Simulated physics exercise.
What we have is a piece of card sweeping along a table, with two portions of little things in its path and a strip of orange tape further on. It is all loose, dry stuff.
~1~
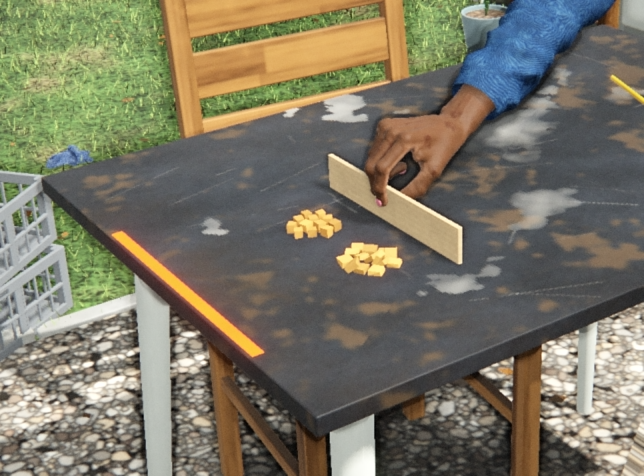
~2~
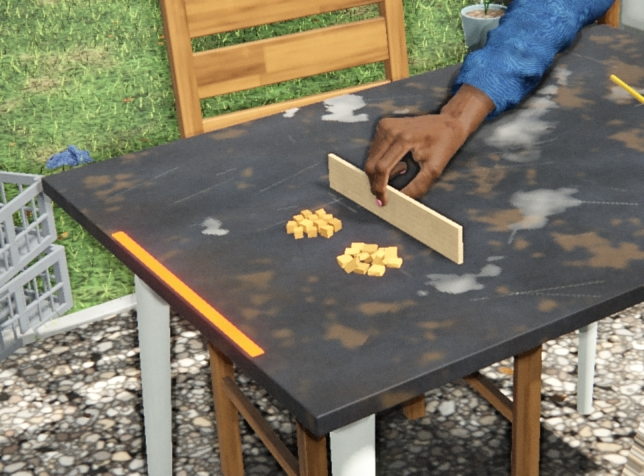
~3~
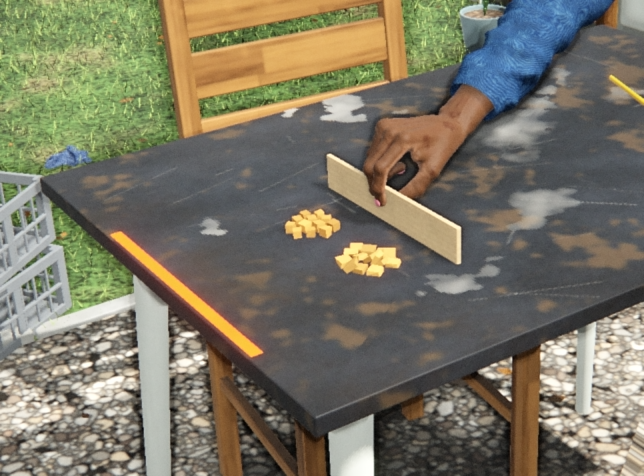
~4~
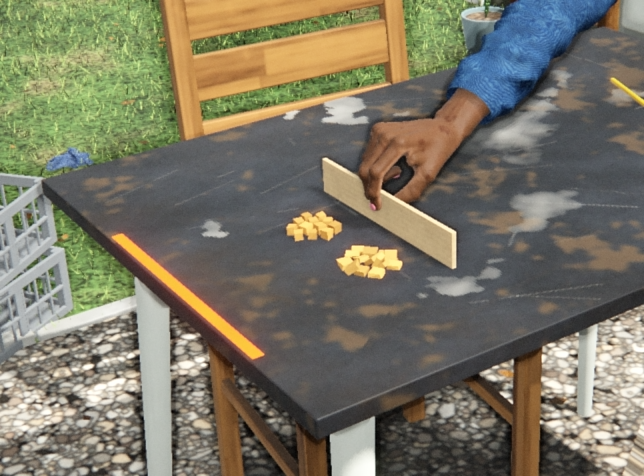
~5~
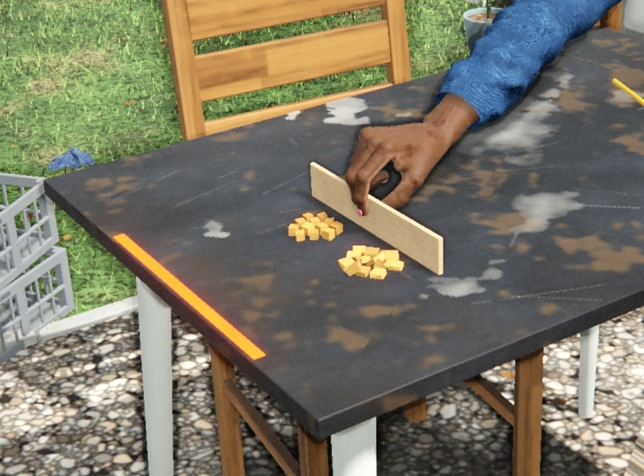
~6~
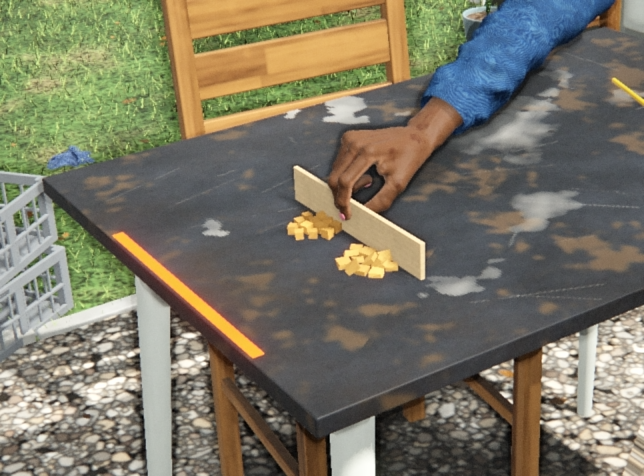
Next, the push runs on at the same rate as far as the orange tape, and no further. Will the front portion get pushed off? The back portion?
The front portion sends some to the floor; the back portion sends some to the floor.
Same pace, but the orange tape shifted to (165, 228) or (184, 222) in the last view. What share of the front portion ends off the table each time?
In turn 0 and 0 in a hundred.
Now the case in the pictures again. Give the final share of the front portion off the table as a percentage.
It comes to 100 per cent or so.
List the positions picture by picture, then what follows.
Piece of card at (450, 239), at rest; orange tape at (123, 239), right by the edge; edge at (175, 295); front portion at (372, 257), a few cereal squares; back portion at (320, 226), a few croutons, in the first frame.
Piece of card at (450, 238), at rest; back portion at (320, 226), in the second frame.
Piece of card at (448, 239), at rest; front portion at (371, 257), in the third frame.
Piece of card at (444, 243); back portion at (320, 228), in the fourth frame.
Piece of card at (430, 249); front portion at (374, 260), in the fifth frame.
Piece of card at (412, 254); orange tape at (124, 240); edge at (176, 296); front portion at (370, 260), a small part pushed along; back portion at (321, 228), in the sixth frame.
Then, 0.56 s past the last view, piece of card still moving, near (265, 230); front portion all on the table, its front near (265, 297); back portion all on the table, its front near (233, 259).
Then, 1.13 s past the last view, piece of card stopped at the orange tape; front portion all over the edge; back portion about two thirds over the edge.
Then, 1.41 s past the last view, piece of card stopped at the orange tape; front portion all over the edge; back portion all over the edge.
Finally, piece of card stopped at the orange tape; front portion all over the edge; back portion all over the edge.
